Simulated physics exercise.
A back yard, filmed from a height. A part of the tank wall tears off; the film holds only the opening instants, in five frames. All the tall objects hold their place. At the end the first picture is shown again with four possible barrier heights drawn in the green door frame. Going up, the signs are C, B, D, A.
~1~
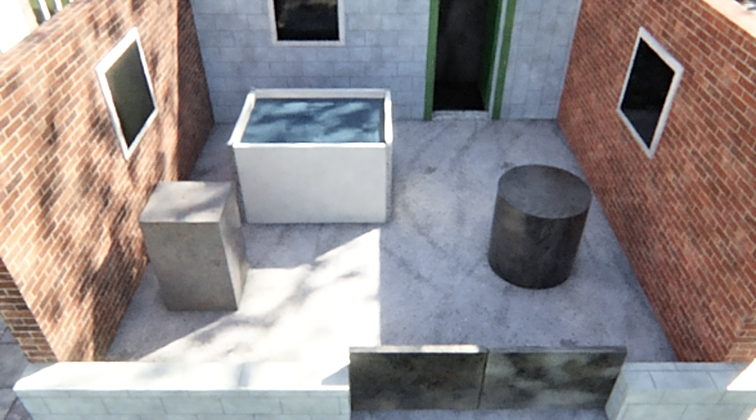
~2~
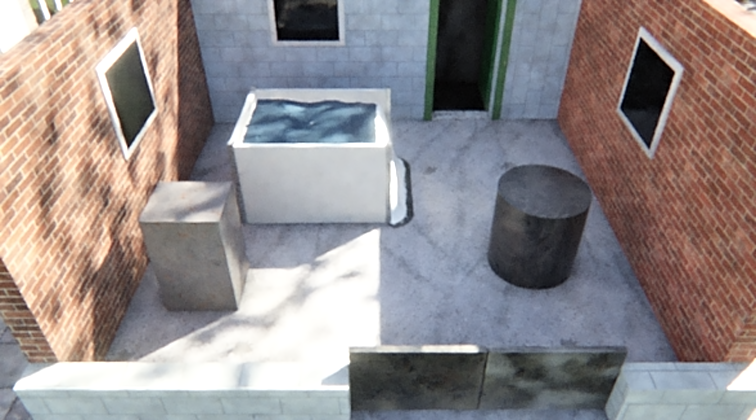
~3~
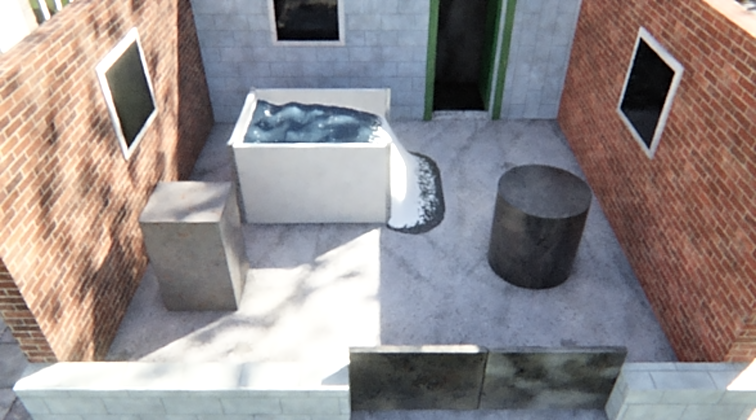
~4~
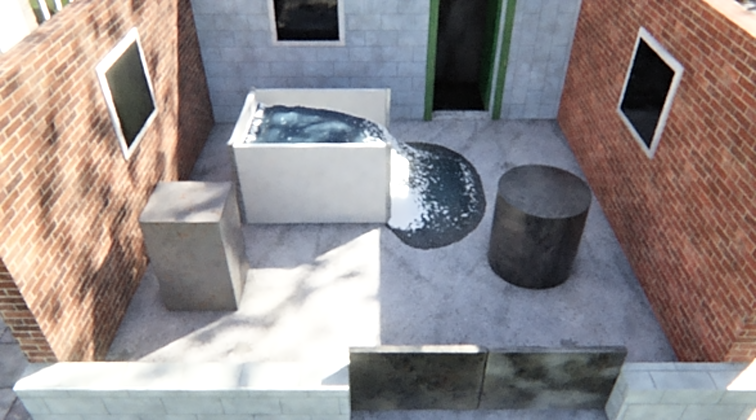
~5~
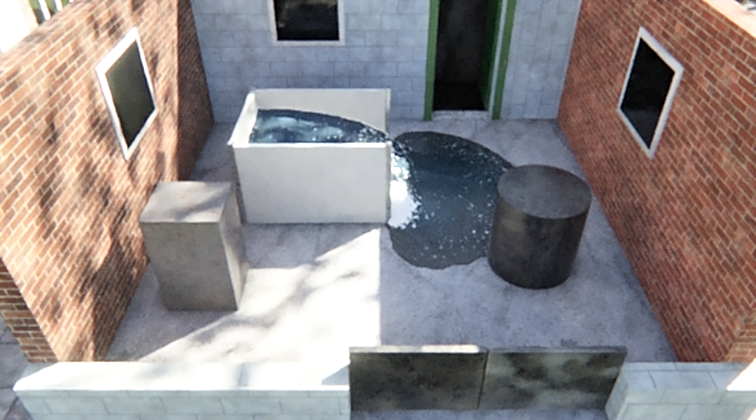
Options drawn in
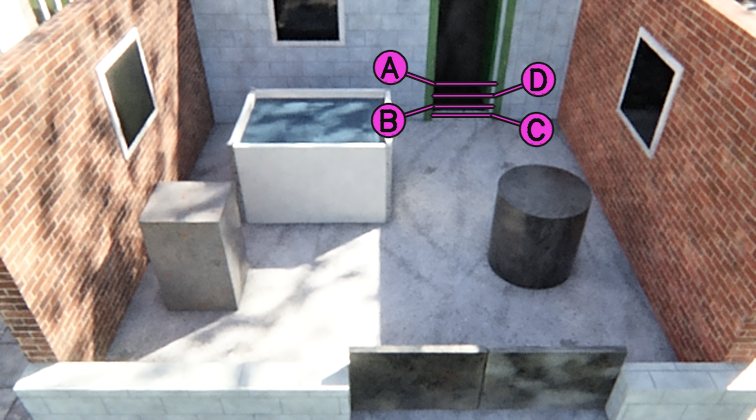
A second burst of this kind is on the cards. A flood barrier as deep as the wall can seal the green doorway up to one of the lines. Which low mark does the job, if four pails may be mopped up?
Mark B.
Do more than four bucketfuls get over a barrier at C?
Yes.
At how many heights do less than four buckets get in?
Three of them.
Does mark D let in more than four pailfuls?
No.
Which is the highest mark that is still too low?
C.
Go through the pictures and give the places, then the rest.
Water in the tank at rest, its middle at (316, 122); foot of the green doorway at (461, 120); shut gate at (485, 359).
Water covers 2 % of the ground and shows as far out as (399, 220).
Water covers 4 % of the ground and shows as far out as (420, 227).
Water covers 9 % of the ground and shows as far out as (467, 227).
Water covers 17 % of the ground and shows as far out as (472, 251).
On the marked copy, A at (465, 83); B at (463, 106); C at (462, 115); D at (464, 95); from the bottom up C, B, D, A.
With A, nothing gets over.
With B, a splash gets over, under a bucket.
With C, about 9 bucketfuls get in.
With D, nothing gets over.
